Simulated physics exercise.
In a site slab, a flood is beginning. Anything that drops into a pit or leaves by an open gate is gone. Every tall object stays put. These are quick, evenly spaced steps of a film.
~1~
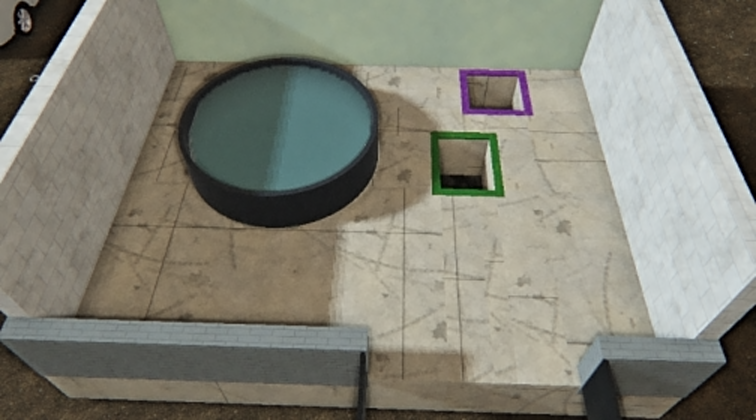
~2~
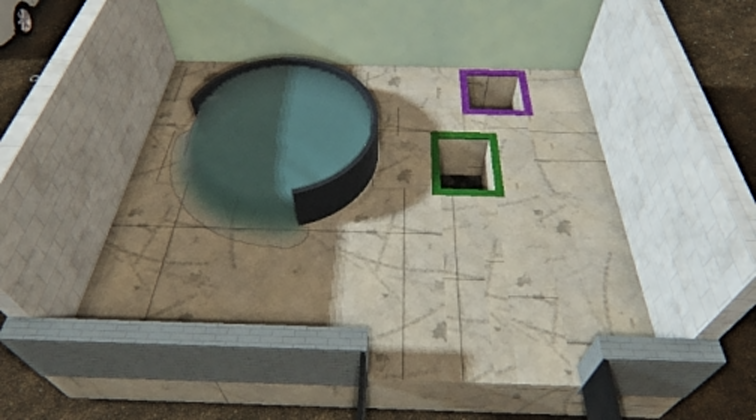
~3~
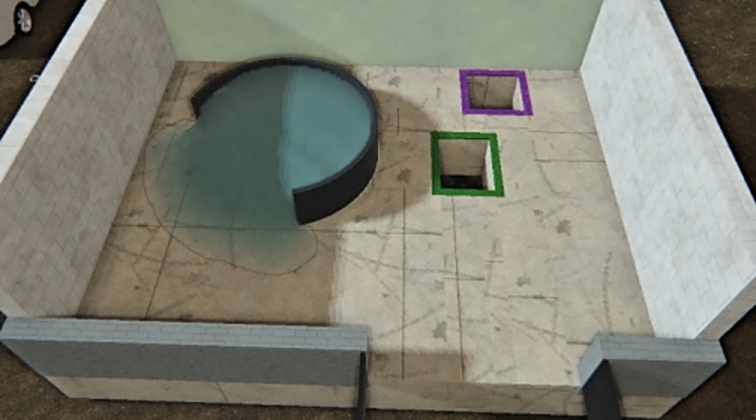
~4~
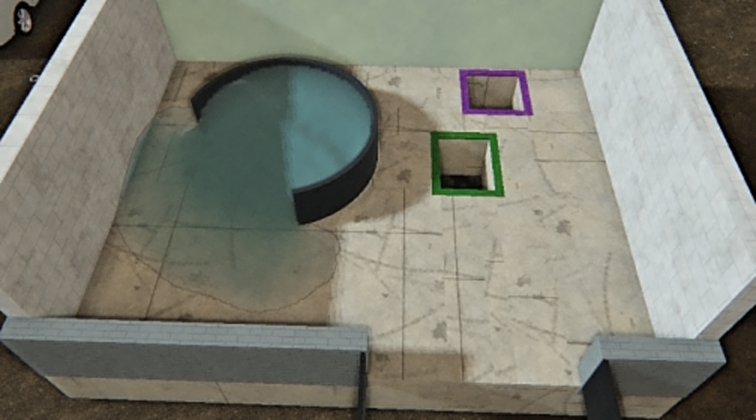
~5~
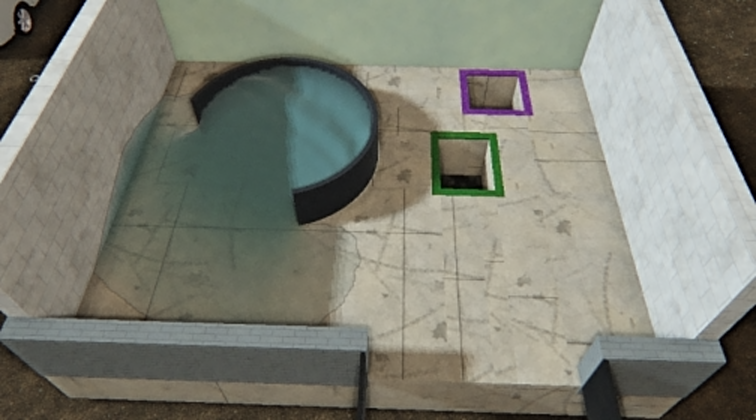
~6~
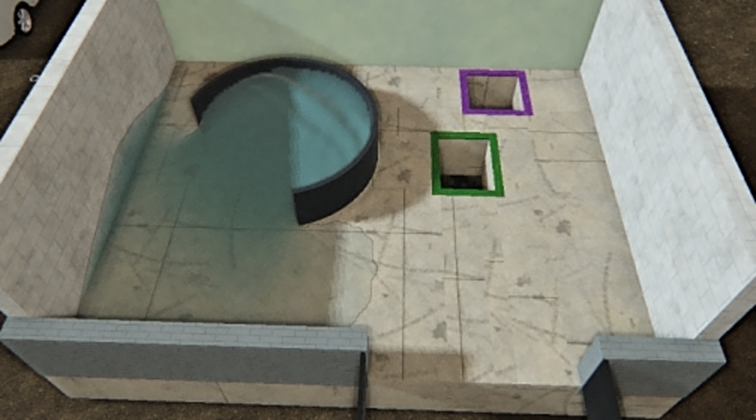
A round, dark-walled pool of blue-green water stands at the left of a pale, cracked slab enclosed by low walls, seen from above by a still camera. To its right are two square openings, one rimmed purple and a nearer one rimmed green. The pool's front-left wall disappears, and water spreads leftward and forward in a thin sheet, reaching the left wall and front ledge.
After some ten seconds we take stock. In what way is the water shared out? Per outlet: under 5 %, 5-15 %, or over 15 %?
One by one: The gate will likely win a middling part of five to fifteen per cent. The purple pit will likely win a major part beyond fifteen per cent. The green pit will likely win a middling part of five to fifteen per cent.
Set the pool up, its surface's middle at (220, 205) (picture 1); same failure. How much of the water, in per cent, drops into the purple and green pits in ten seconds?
Parts in a hundred: Purple 10, green 6.
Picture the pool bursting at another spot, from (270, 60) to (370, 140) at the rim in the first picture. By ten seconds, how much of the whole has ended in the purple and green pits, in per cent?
Lab note - share by pit: Purple 45 %, green 20 %.
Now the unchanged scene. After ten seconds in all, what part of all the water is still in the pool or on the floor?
I'd put it at about 64 per cent.
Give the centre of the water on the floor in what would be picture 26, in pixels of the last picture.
Centre of mass: Roughly (251, 217).
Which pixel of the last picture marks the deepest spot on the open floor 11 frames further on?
It should be close to (64, 347).
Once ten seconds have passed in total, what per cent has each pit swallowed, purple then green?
Approximate shares: 16 per cent and 10 per cent.
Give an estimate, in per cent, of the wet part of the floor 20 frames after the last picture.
That's roughly 70 per cent.
A moment on, water covers 30 % of the floor; the gate 0 %, the purple pit 0 %, the green pit 0 %.
Next, water covers 40 % of the floor; the gate 0 %, the purple pit 0 %, the green pit 0 %.
Then, water covers 70 % of the floor; the gate 1 %, the purple pit 0 %, the green pit 0 %.
Later, water covers 95 % of the floor; the gate 5 %, the purple pit 2 %, the green pit 4 %.
In the end, water covers 100 % of the floor; the gate 9 %, the purple pit 17 %, the green pit 11 %.
